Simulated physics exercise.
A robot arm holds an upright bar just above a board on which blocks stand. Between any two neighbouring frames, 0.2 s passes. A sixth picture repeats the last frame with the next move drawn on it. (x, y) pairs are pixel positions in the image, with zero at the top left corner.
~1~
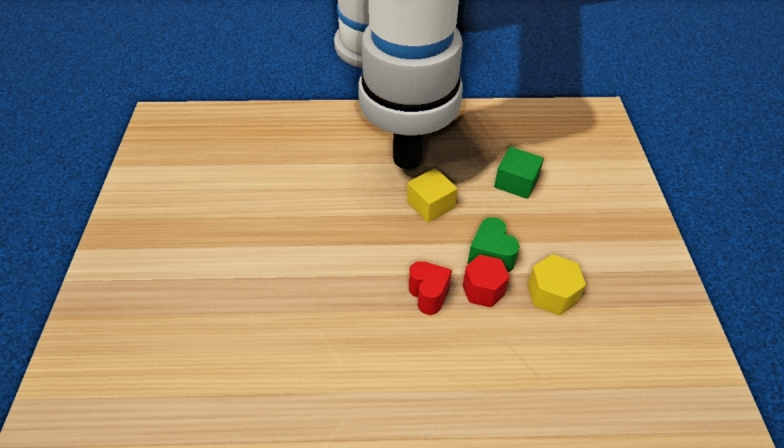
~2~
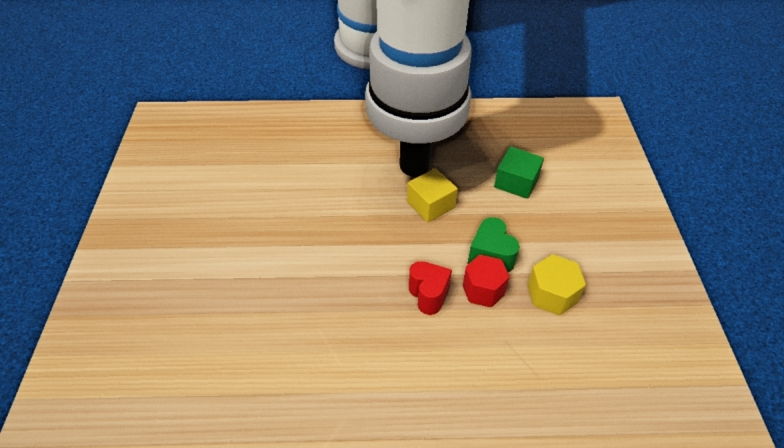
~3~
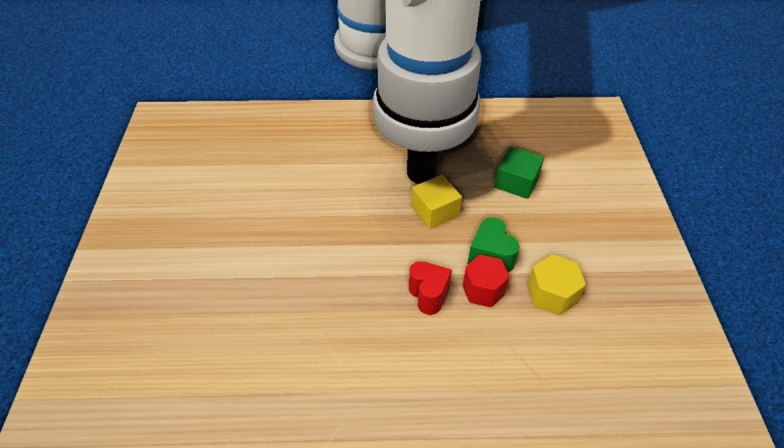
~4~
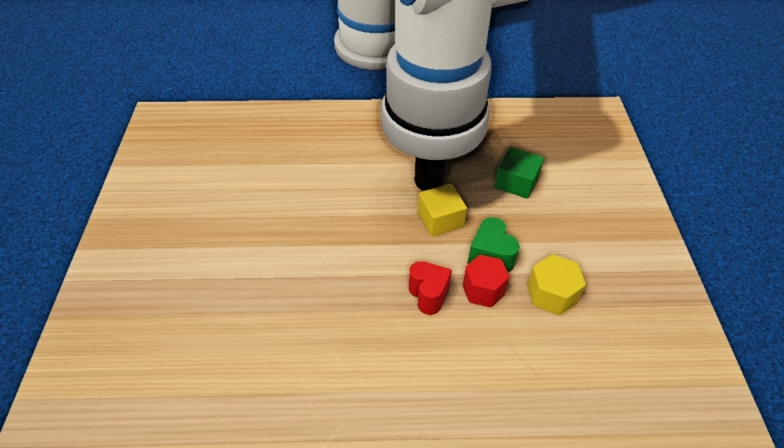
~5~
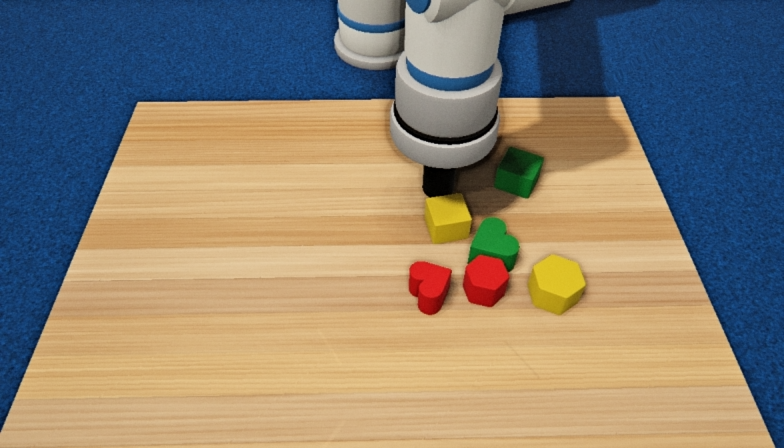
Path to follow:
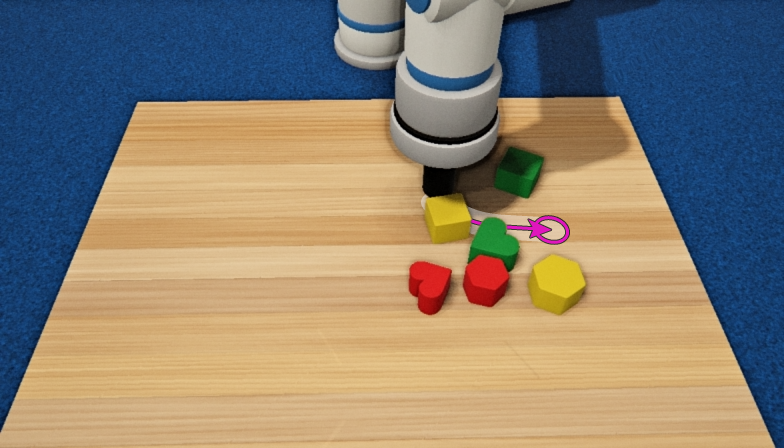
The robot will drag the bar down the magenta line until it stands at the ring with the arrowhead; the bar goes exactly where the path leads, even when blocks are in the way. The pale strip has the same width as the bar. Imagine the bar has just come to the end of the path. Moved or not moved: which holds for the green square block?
In the end it has not been moved.
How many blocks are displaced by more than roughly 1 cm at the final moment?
I expect just one block to be moved by more than 1 cm.
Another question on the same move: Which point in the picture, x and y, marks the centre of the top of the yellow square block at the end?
I predict (459, 225).
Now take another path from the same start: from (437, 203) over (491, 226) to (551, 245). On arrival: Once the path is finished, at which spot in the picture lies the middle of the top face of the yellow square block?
The spot you're after is about (460, 223) in the image.
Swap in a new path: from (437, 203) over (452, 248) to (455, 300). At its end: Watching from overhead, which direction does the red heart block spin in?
It twists with the clock when seen from above.
The drawn path runs from (437, 203) through (470, 220) and (510, 227) to (551, 230).
What follows on the original path. One third of the way, bar at (472, 207); yellow square block at (459, 225), turned 35° clockwise.
Two thirds of the way, bar at (514, 214); yellow square block at (459, 225), turned 35° clockwise; green heart block at (499, 240).
At the end, bar at (556, 217); yellow square block at (459, 225), turned 35° clockwise; green heart block at (499, 240); green square block not moved.
